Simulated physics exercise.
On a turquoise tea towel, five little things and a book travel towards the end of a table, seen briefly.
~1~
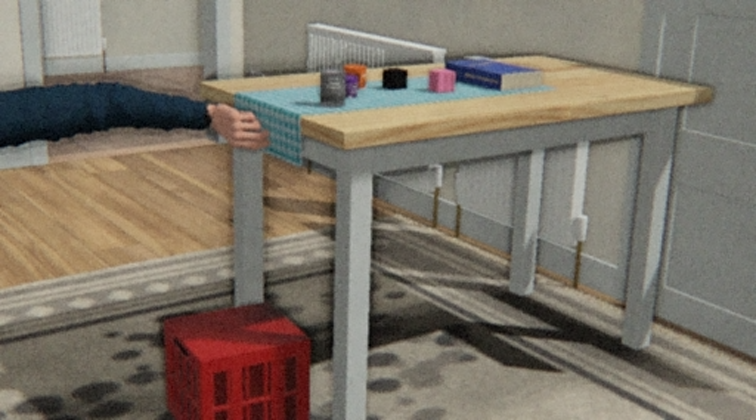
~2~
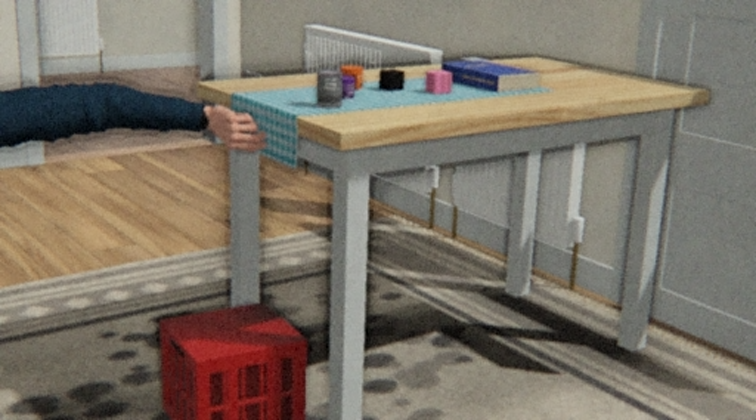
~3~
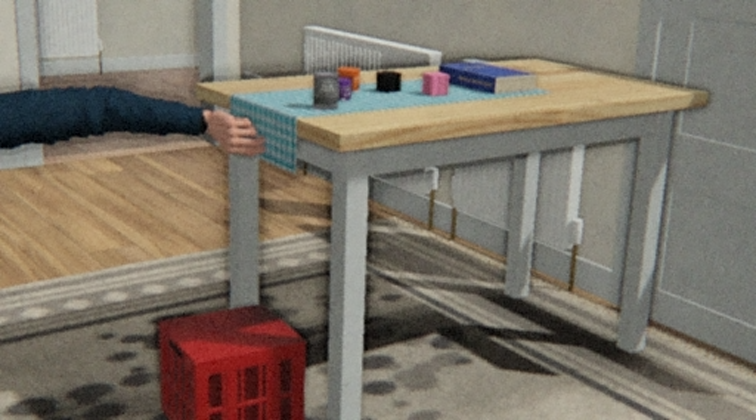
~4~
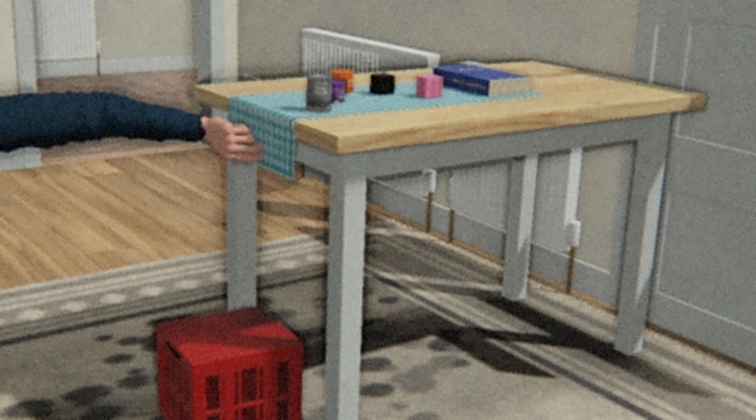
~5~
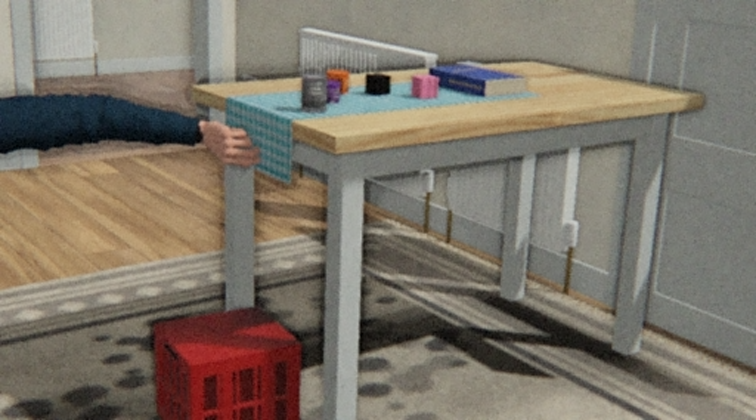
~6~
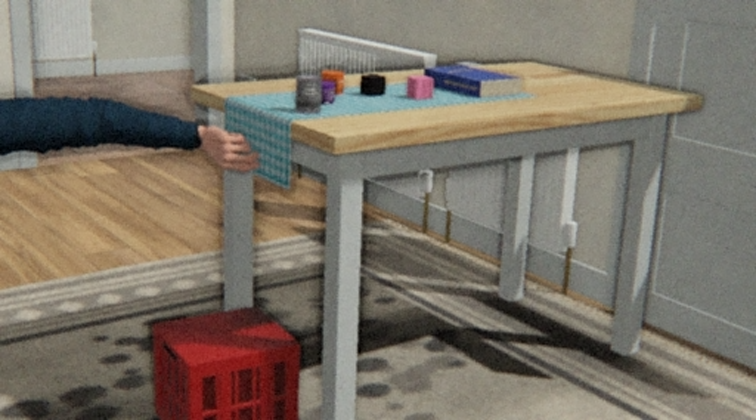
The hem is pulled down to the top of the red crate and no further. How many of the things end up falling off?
Four.
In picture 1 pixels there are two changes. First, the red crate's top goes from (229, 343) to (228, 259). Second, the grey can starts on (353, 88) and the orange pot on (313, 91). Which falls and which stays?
The grey can stays put, the orange pot is lost.
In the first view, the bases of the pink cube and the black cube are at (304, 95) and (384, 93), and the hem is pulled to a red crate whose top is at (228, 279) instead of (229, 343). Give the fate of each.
Result: Pink cube gone, black cube still there.
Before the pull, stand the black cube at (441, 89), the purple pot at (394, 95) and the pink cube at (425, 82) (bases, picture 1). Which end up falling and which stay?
Start with the black cube, which is kept; next the purple pot, which is lost; last the pink cube, which is kept.
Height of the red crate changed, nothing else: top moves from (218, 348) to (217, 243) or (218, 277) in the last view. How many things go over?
In that event, 1 and 2.
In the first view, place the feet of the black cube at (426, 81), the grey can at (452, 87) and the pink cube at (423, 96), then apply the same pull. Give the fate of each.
Outcome: Black cube stays aboard, grey can stays aboard, pink cube falls away.
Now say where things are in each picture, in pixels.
Hem (301, 168); grey can (333, 71); purple pot (347, 77); orange pot (355, 66); black cube (395, 69); pink cube (442, 71); top of the crate (229, 343), in the first picture.
Hem (296, 169); grey can (330, 72), in the second picture.
Hem (297, 174); purple pot (340, 80), in the third picture.
Hem (294, 181); orange pot (343, 71); top of the crate (222, 347), in the fourth picture.
Hem (291, 185); black cube (378, 75), in the fifth picture.
Hem (290, 190); grey can (309, 77); purple pot (324, 83); orange pot (333, 72); black cube (373, 75); pink cube (421, 77), in the sixth picture.
Soon after, hem near (253, 253); grey can and purple pot gone.
Then, hem near (250, 312); grey can, purple pot and orange pot gone.
At rest, hem on the crate; grey can, purple pot, orange pot and black cube gone. The table loses four.
